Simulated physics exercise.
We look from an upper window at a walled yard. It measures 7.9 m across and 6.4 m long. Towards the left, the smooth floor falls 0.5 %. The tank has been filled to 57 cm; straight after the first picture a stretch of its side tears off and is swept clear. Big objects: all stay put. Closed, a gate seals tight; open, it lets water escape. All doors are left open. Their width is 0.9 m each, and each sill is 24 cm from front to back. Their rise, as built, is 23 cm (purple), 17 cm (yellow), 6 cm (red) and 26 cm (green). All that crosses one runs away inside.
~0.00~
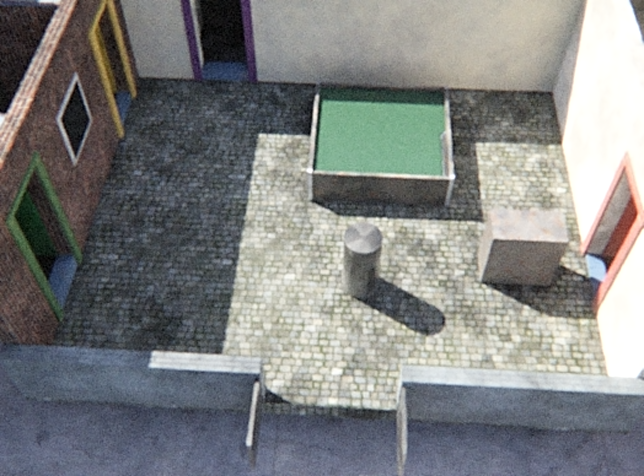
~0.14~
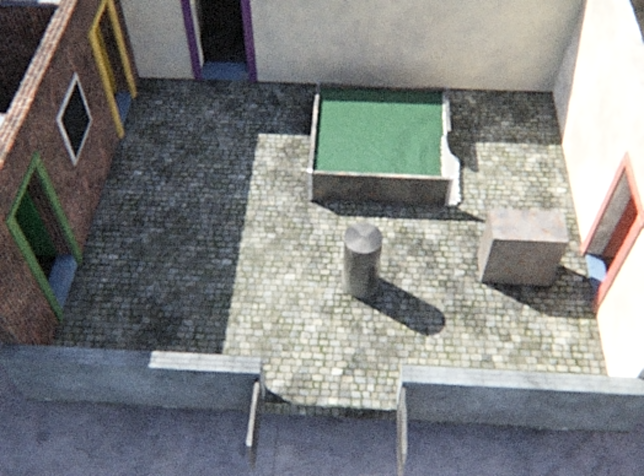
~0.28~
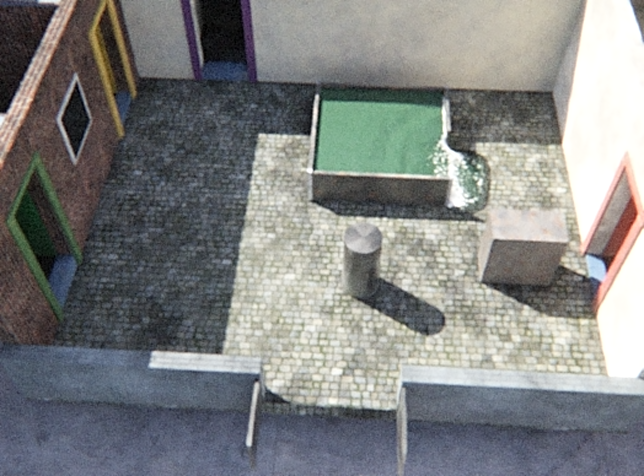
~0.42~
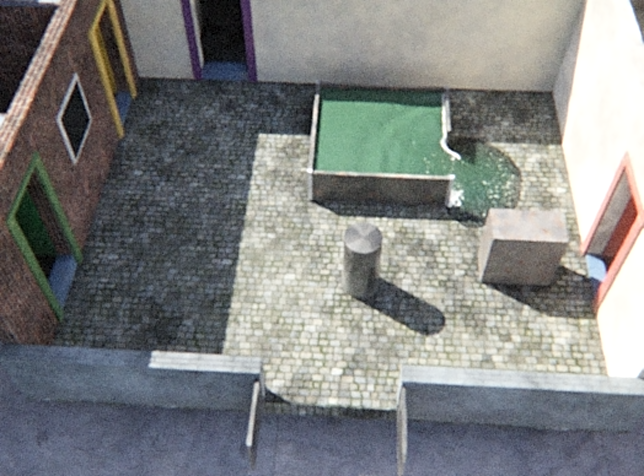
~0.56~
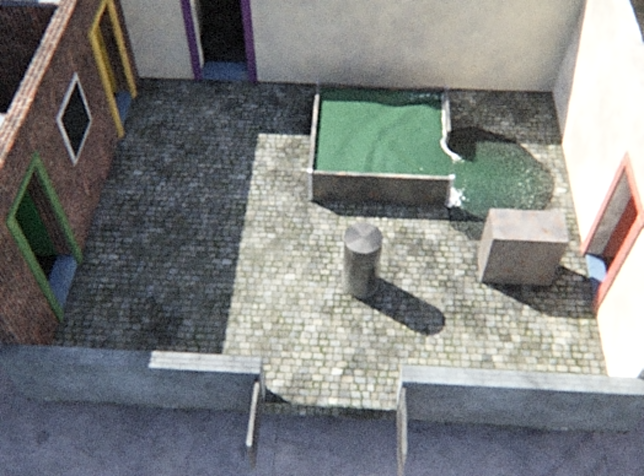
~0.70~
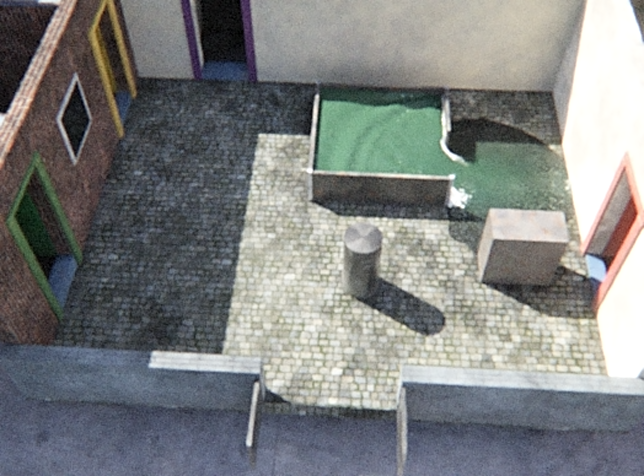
In a walled yard with a pillar and a block, the right side of a tank of green water breaks open, and water pours through the gap, spreading rightward over the paving behind the block toward the right wall.
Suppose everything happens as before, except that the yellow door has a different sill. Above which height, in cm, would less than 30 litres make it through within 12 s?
Above roughly 6 cm.
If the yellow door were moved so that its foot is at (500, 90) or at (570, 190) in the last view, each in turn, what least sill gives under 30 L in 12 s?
In turn: About 13.0 cm, about 24 cm.
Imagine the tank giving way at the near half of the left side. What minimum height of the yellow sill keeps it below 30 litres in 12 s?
If so: Around 13.0 cm.
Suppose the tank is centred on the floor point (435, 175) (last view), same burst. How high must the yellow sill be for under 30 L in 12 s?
It should be around 6.0 cm high.
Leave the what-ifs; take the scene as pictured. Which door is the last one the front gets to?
Last in order comes the green door.
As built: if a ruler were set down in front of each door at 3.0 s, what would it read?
Depths in cm - purple: 0, yellow: 0, red: 14, green: 0.
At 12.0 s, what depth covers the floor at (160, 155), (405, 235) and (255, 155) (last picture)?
Roughly 5, then 2, then 2 cm.
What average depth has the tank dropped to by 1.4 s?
About 43 centimetres.
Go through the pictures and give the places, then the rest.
In the first frame, still water, 57 cm deep, in the tank at (381, 131); the yellow door at (115, 72) is dry.
In the second frame, water pours out at (445, 173) and has run 0.3 m, to (460, 193); about 8 cm deep outside, 57 cm at the back.
In the third frame, the front is at (486, 171), 0.7 m from the gap at (445, 173); 0.8 m2 of floor is wet, 57 cm left at the back.
In the fourth frame, the gap is at (444, 174), the front 1.2 m out at (516, 185); the back of the tank holds 57 cm.
In the fifth frame, water pours out at (444, 174) and has run 1.8 m, to (549, 189); about 5 cm deep outside, 57 cm at the back.
In the sixth frame, the front is at (574, 209), 2.1 m from the gap at (444, 173); 4.1 m2 of floor is wet, 57 cm left at the back; the yellow door at (115, 72), 5.9 m from the gap, is still 5.9 m from the nearest water.
After 1.4 s water covers 10 % of the floor, deepest (30 cm) near (456, 190); it has not reached the yellow door.
After 3.0 s water covers 20 % of the floor, deepest (28 cm) near (545, 94); it has not reached the yellow door.
After 12.0 s water covers 95 % of the floor, deepest (10 cm) near (97, 208); 7 cm at the yellow door, 0 litres in over its 17 cm sill.
At the yellow door as built, the water arrived by 6.2 s and peaked near 9 cm at 6.6 s.
Run again over the same 12 s with other heights there, 44 litres in over 5 cm, 21 litres over 6.5 cm. The limit of 30 litres is kept from about 6 cm up.
